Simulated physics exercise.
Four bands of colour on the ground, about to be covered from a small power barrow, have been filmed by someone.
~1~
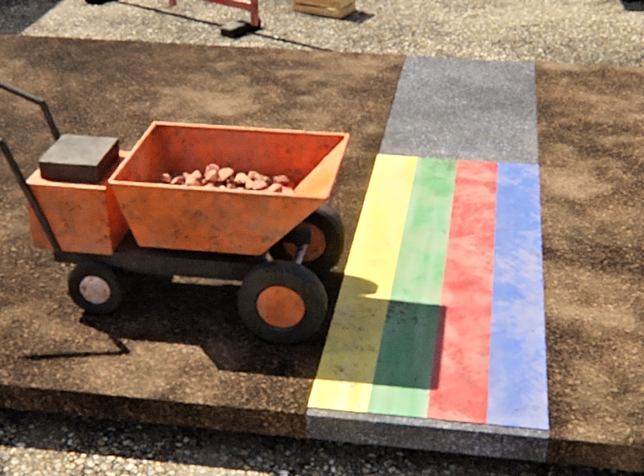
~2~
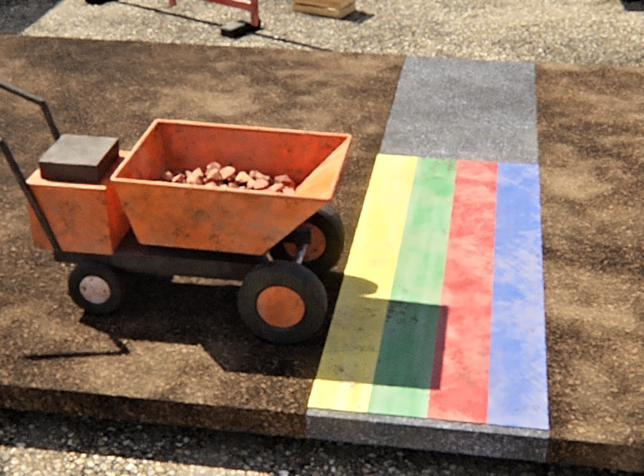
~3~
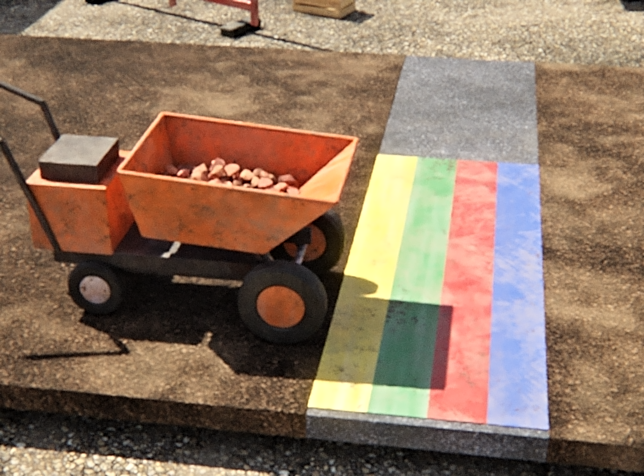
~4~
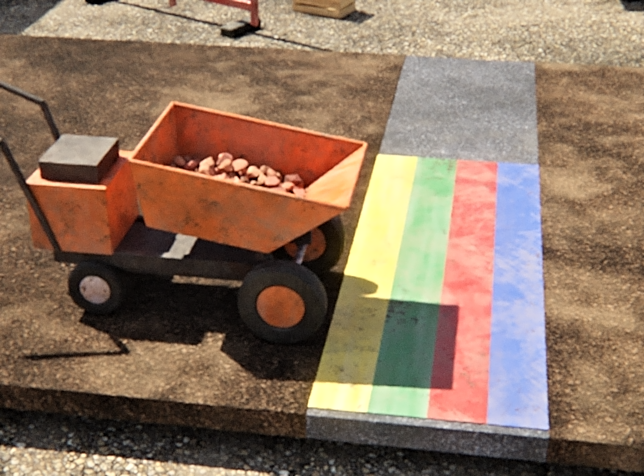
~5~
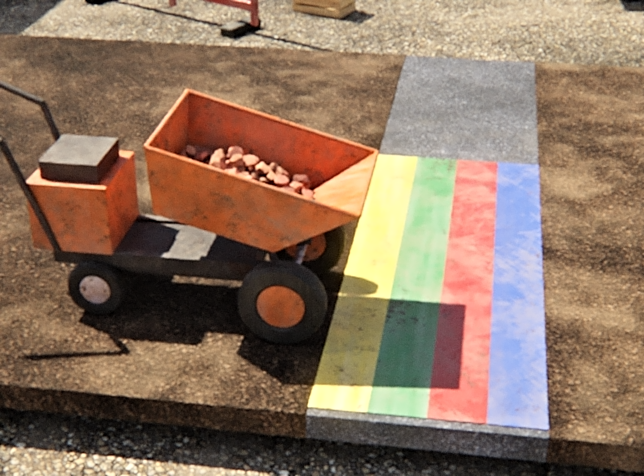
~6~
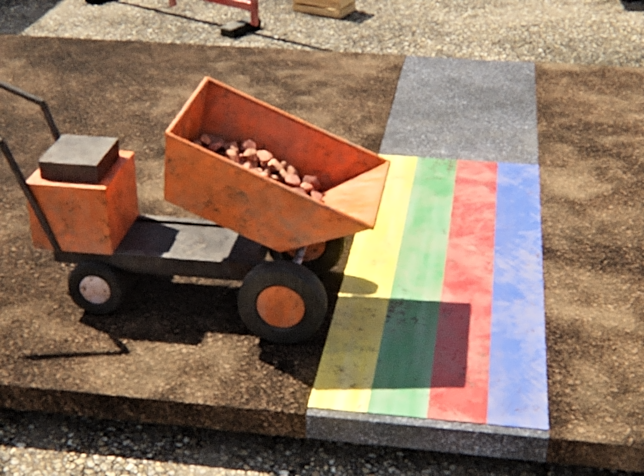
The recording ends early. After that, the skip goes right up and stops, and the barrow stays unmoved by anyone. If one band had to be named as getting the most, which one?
I would name red.
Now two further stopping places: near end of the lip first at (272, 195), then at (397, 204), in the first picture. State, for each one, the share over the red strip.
20 and 10 percent, in that order.
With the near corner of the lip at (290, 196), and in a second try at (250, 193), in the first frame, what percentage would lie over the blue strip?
Position 1: Near 10 %; position 2: Near 0 %.
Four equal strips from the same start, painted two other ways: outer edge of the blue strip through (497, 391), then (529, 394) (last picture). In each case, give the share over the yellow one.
In order, 0 % and 0 %.
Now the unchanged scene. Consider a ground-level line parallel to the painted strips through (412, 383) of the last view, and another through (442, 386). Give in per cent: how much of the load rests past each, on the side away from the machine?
80 and 60 in a hundred.
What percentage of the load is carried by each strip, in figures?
I'd put the yellow strip near 0, the green strip near 15, the red strip near 45 and the blue strip near 20.
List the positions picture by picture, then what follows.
The first frame shows lip of the skip at (326, 199), level; top of the load at (224, 192), lumps of rubble; yellow strip at (346, 372); green strip at (402, 378); red strip at (460, 383); blue strip at (518, 388).
The second frame shows lip of the skip at (329, 200), tipped barely; top of the load at (213, 191).
The third frame shows lip of the skip at (336, 203), tipped barely; top of the load at (210, 186).
The fourth frame shows lip of the skip at (346, 209), tipped a little; top of the load at (206, 174).
The fifth frame shows lip of the skip at (359, 217), tipped clearly; top of the load at (205, 174).
The sixth frame shows lip of the skip at (372, 228), tipped clearly; top of the load at (208, 164); yellow strip at (346, 372); green strip at (402, 378); red strip at (460, 383); blue strip at (518, 388).
Soon, skip tipped steeply; all in the skip.
A while on, skip tipped right over; about half in the skip; a small part over the green strip; about a third over the red strip; a small part over the blue strip; a stray few off the paint.
Towards the end, skip tipped right over; a small part in the skip; a small part over the green strip; about half over the red strip; about a quarter over the blue strip; a stray few off the paint.
Finally, skip tipped right over; a small part in the skip; none over the yellow strip; a small part over the green strip; about half over the red strip; about a quarter over the blue strip; a stray few off the paint.
